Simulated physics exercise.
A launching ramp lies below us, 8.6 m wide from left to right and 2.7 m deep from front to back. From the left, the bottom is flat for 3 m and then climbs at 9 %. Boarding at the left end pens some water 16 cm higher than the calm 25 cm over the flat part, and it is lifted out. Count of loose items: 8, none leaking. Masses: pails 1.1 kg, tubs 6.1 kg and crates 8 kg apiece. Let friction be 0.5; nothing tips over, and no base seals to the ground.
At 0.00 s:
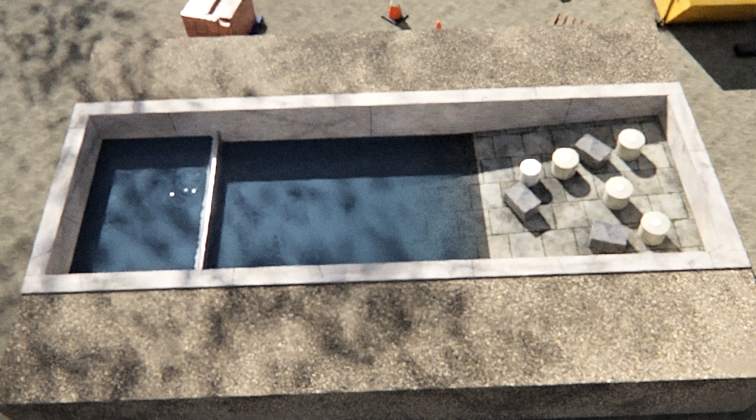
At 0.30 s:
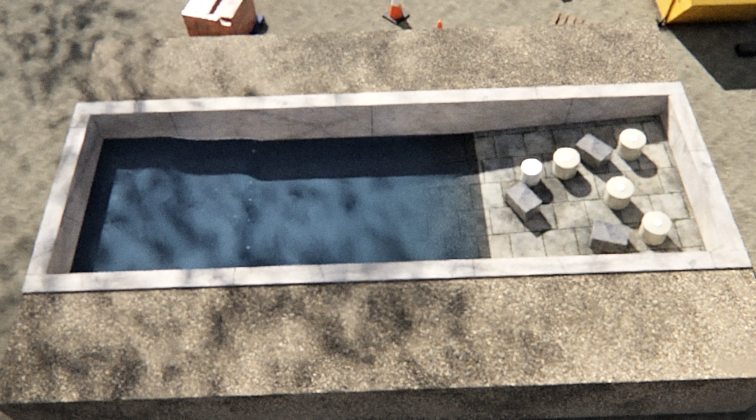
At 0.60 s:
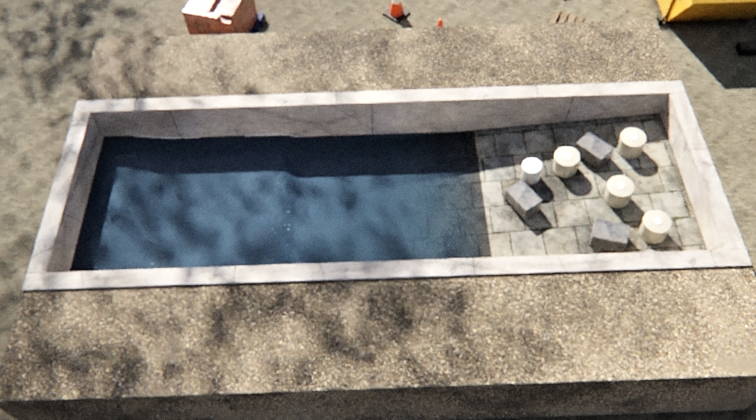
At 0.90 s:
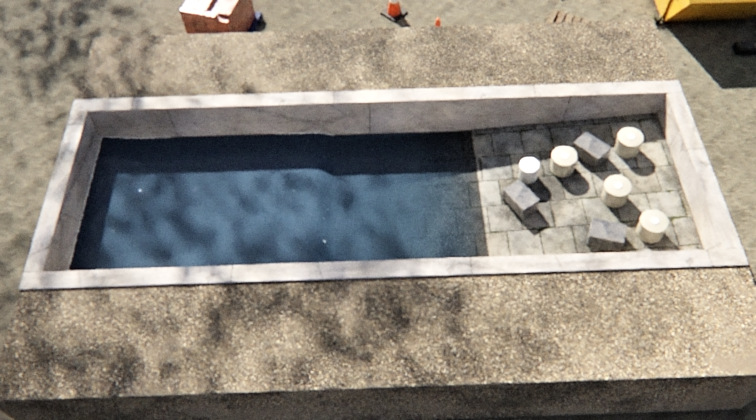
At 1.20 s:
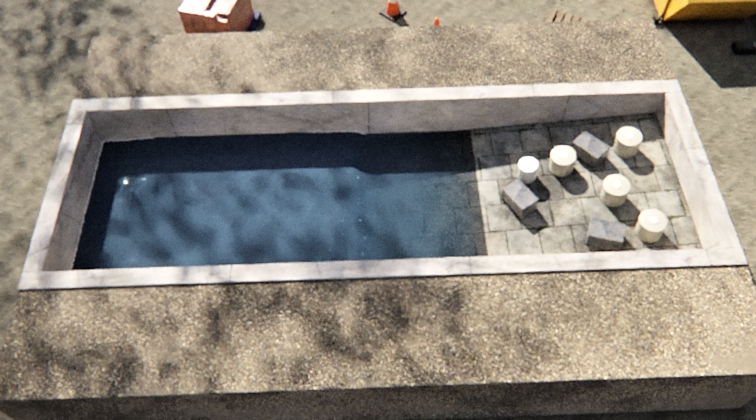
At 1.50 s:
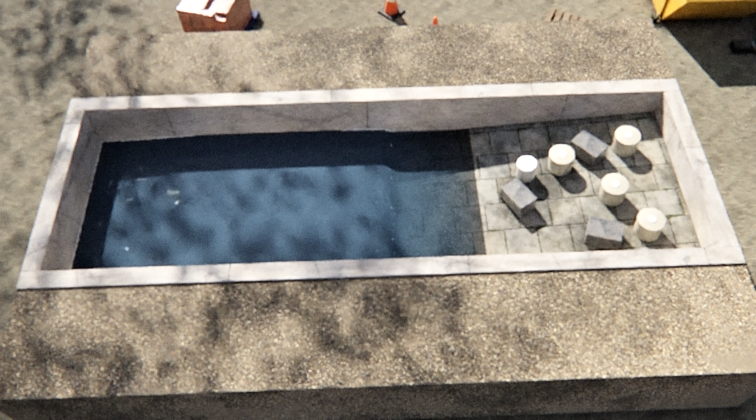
In a walled concrete basin on gravelly ground, dark water fills the left and middle beside a dry paved stretch holding pale tubs and grey blocks. The thin board penning water at the left end disappears, a low step in the surface shifts rightward, and the tubs and blocks stay put.
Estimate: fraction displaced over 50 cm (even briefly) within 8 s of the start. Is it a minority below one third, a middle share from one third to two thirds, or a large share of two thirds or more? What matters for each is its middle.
The low range, under a third.
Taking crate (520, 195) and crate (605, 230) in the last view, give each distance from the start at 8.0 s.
First 50 cm, then 0 cm.
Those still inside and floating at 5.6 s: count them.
Count: 1.
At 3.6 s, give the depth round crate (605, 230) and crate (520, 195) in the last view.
Around 2 cm and 5 cm.
After 2.1 s 0 of 8 are over 50 cm from their spots; 0 afloat.
After 3.6 s 0 of 8 are over 50 cm from their spots; 1 afloat.
After 5.6 s 1 of 8 are over 50 cm from their spots; 1 afloat.
After 8.0 s 0 of 8 are over 50 cm from their spots, and 2 have been at some point; 0 afloat.
